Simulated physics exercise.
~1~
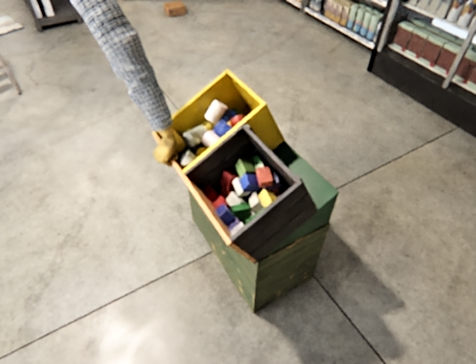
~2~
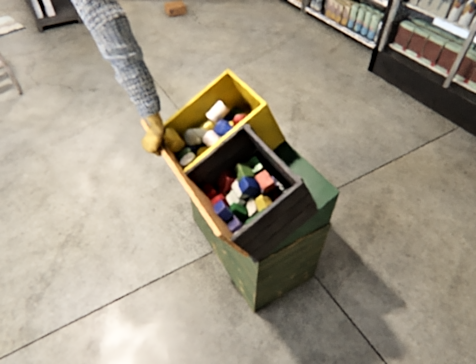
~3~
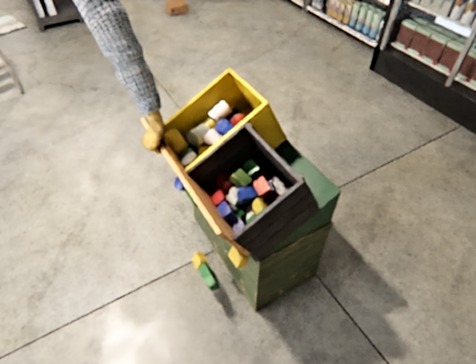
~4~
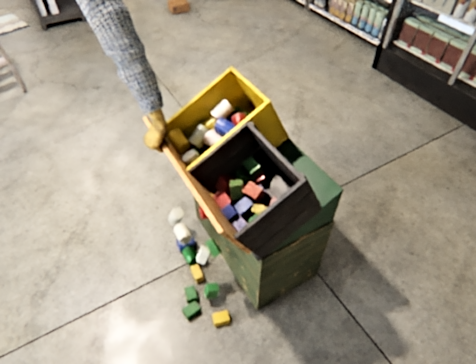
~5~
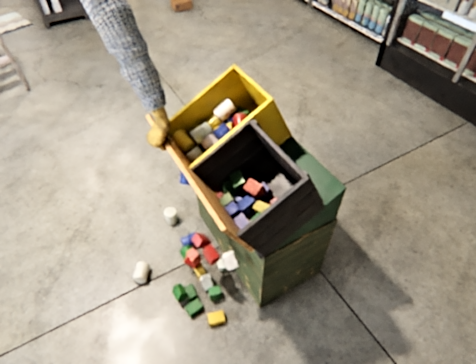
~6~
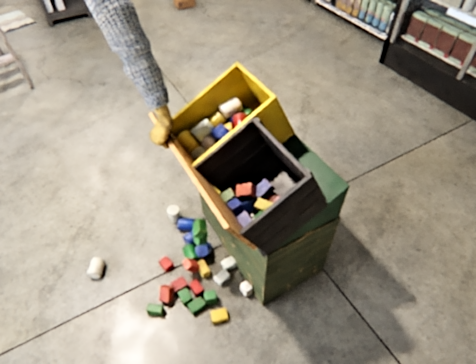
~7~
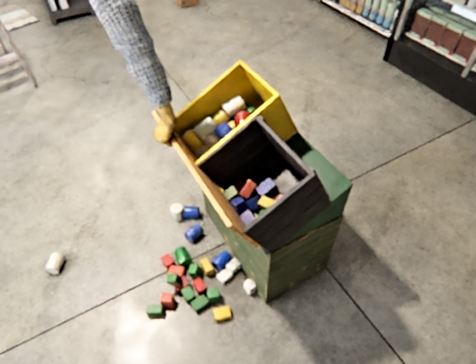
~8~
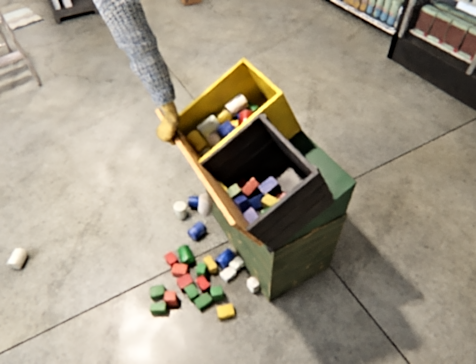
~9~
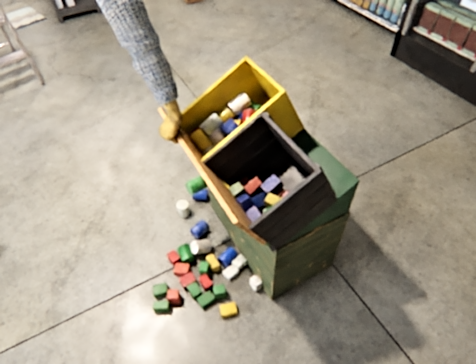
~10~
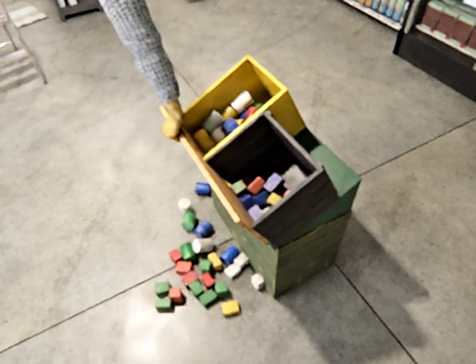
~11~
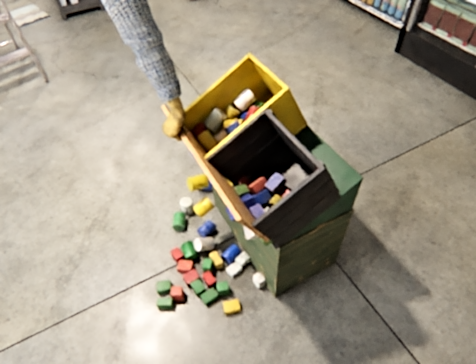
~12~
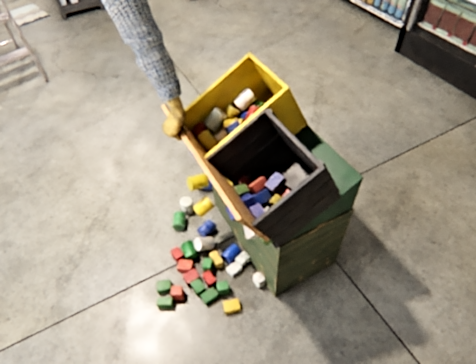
On a shop's concrete floor, a hand in a glove pulled up the gate on tilted black and yellow bins, and small colourful blocks and pieces tumbled out to the lower left, ending scattered beside the green stand while many stayed inside both bins.
